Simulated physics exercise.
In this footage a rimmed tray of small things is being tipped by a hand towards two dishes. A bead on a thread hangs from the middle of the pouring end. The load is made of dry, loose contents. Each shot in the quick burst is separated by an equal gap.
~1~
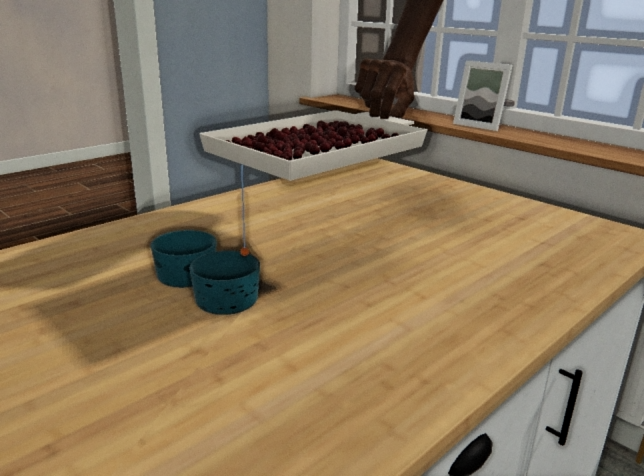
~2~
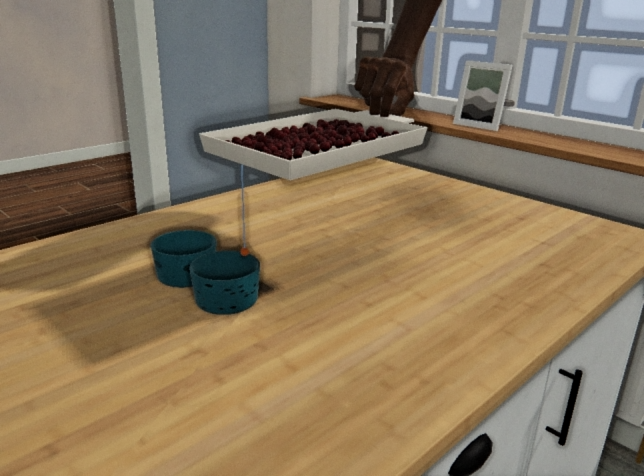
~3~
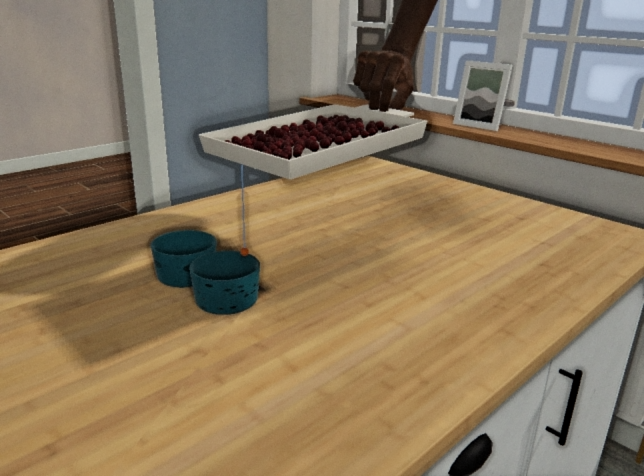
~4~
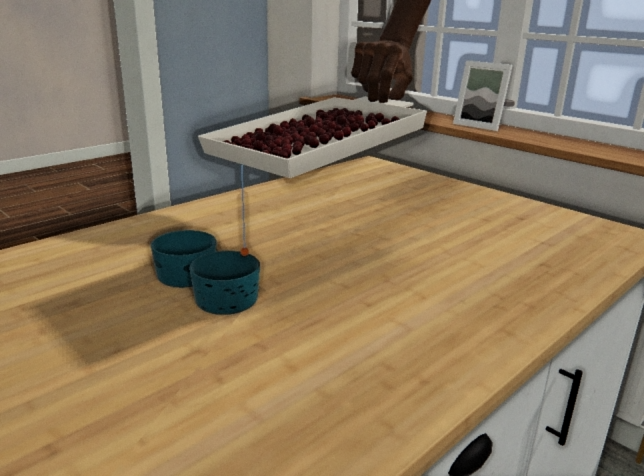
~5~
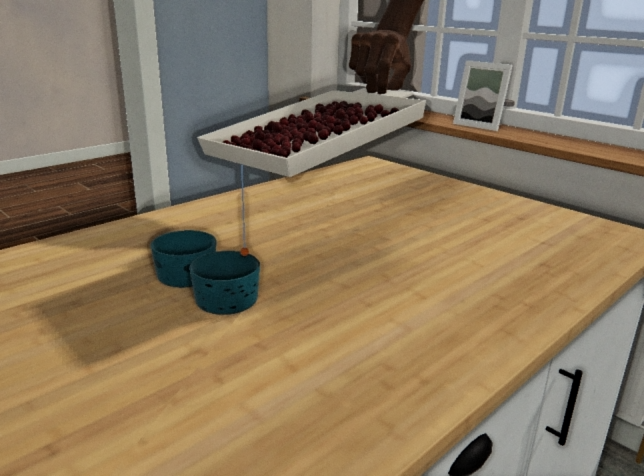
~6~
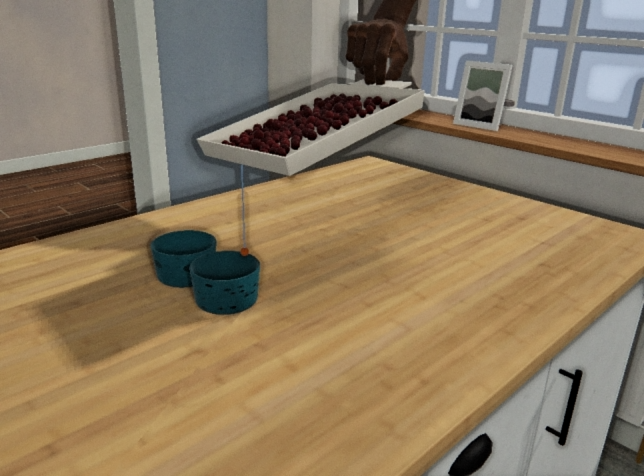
A hand slowly tilting a white tray of dark red dried cherries above a wooden counter with two teal dishes.
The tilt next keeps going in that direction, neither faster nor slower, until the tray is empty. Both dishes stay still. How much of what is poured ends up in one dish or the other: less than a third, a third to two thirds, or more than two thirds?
So the dishes end up with a third up to two thirds of the load.
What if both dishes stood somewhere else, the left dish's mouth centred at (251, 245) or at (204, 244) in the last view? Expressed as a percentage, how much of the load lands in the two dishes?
That makes 0 per cent, followed by 30 per cent.
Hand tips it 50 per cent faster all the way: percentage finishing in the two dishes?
About 50 %.
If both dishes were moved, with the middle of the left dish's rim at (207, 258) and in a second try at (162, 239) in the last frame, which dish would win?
The one on the left side first, then the one on the right side.
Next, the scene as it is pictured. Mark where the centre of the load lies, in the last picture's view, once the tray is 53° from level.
Somewhere around pixel (254, 106) in the last picture.
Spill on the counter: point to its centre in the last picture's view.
About (131, 320).
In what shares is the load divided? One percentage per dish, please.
Looks like close to 30 % lands in the left dish and close to 10 % in the right one.
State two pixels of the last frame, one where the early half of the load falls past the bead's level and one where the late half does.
(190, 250), then (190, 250).
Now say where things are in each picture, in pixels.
In the first picture, corners of the pouring end at (204, 133) and (290, 160), level; middle of the load at (301, 139), dried cherries; left dish at (157, 265); right dish at (197, 290); bead on its thread at (245, 252).
In the second picture, corners of the pouring end at (204, 134) and (290, 160), level; middle of the load at (301, 138).
In the third picture, corners of the pouring end at (203, 134) and (289, 159), tipped barely, lowest at the left corner; middle of the load at (301, 136).
In the fourth picture, corners of the pouring end at (202, 136) and (288, 158), tipped a little, lowest at the left corner; middle of the load at (301, 132).
In the fifth picture, corners of the pouring end at (202, 137) and (287, 157), tipped a little, lowest at the left corner; middle of the load at (300, 128).
In the sixth picture, corners of the pouring end at (201, 138) and (286, 156), tipped a little, lowest at the left corner; middle of the load at (298, 124); left dish at (157, 265); right dish at (197, 290).
Soon, tray tipped steeply; all on the tray.
A while on, tray tipped right over; nearly all on the tray; a stray few outside both.
Towards the end, tray tipped past a quarter turn; a small part in the right dish; about a third in the left dish; about half outside both; a stray few in the air.
Finally, tray tipped past a quarter turn; a small part in the right dish; about a third in the left dish; about half outside both; a stray few in the air.
